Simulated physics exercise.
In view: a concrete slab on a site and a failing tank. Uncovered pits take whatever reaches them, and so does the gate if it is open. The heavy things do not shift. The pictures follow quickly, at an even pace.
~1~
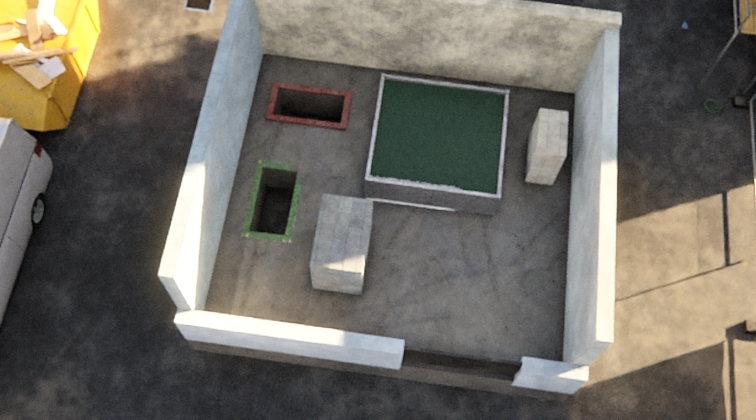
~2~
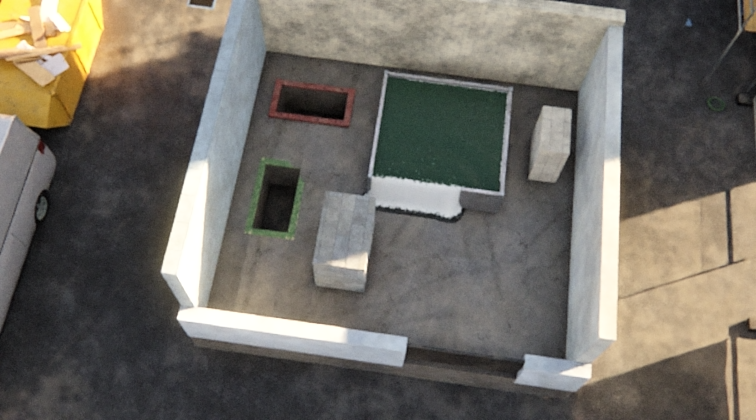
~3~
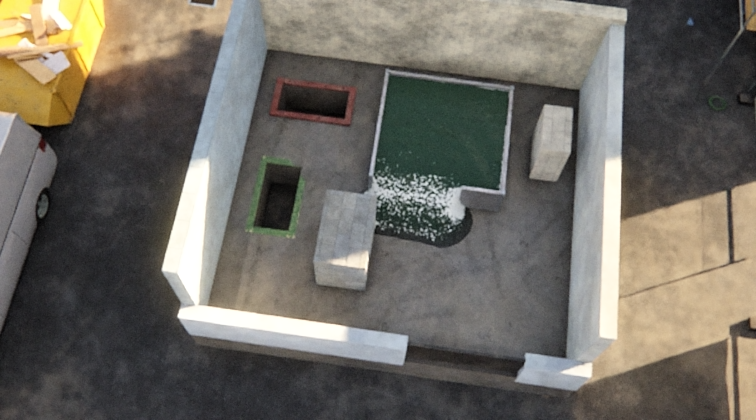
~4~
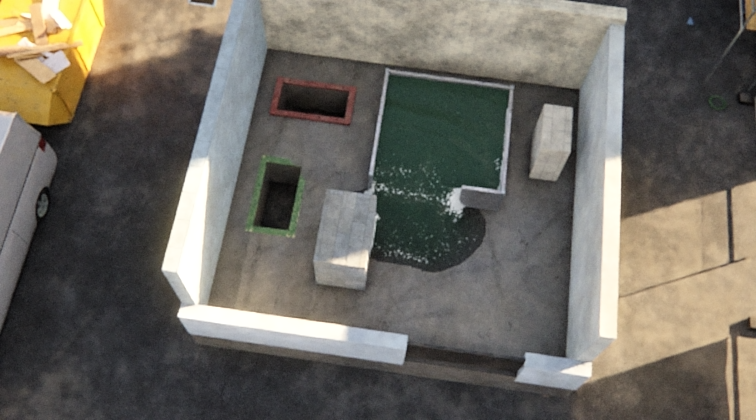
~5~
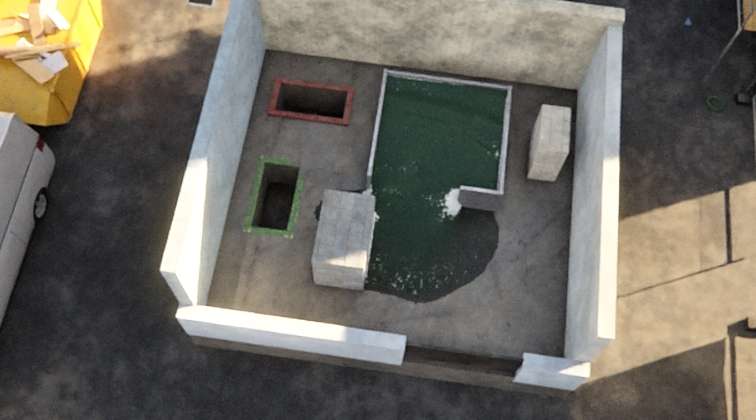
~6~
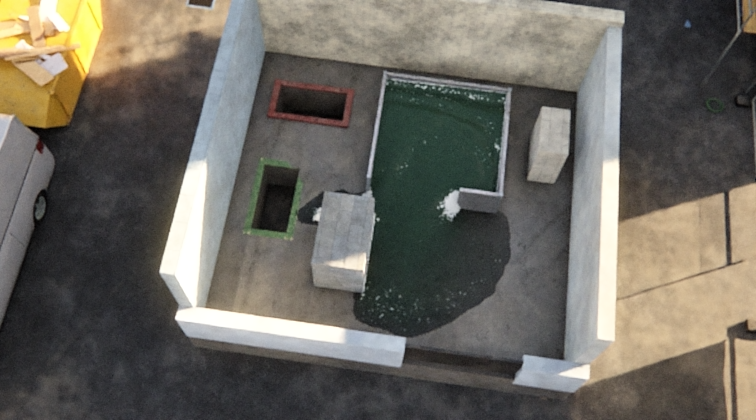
In this clip, the near side of a tank of dark green water gives way on a walled concrete slab, and foaming water pours through the gap, spreading downward across the floor and around a pale block.
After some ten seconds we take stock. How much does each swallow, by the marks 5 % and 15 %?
One by one: The gate takes not even 5 %; the green pit takes above 15 %; the red pit takes not even 5 %.
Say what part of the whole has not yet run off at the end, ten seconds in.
Some 70 per cent.
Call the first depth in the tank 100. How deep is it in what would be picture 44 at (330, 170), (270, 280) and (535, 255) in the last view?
In turn 4, 6 and 14 in a hundred.
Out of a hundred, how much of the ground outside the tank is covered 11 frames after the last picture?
Close to 45 %.
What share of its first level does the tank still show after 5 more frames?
Near 64 in a hundred.
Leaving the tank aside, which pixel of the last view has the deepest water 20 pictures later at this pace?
At about (552, 370).
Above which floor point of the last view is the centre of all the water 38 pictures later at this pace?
I would point to (434, 225).
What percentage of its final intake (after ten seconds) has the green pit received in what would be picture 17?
I make it 15 per cent.
A moment on, water covers 30 % of the floor; the gate 0 %, the green pit 1 %, the red pit 0 %.
Next, water covers 45 % of the floor; the gate 0 %, the green pit 4 %, the red pit 0 %.
Then, water covers 65 % of the floor; the gate 0 %, the green pit 8 %, the red pit 0 %.
Later, water covers 90 % of the floor; the gate 0 %, the green pit 17 %, the red pit 1 %.
In the end, water covers 100 % of the floor; the gate 0 %, the green pit 27 %, the red pit 2 %.
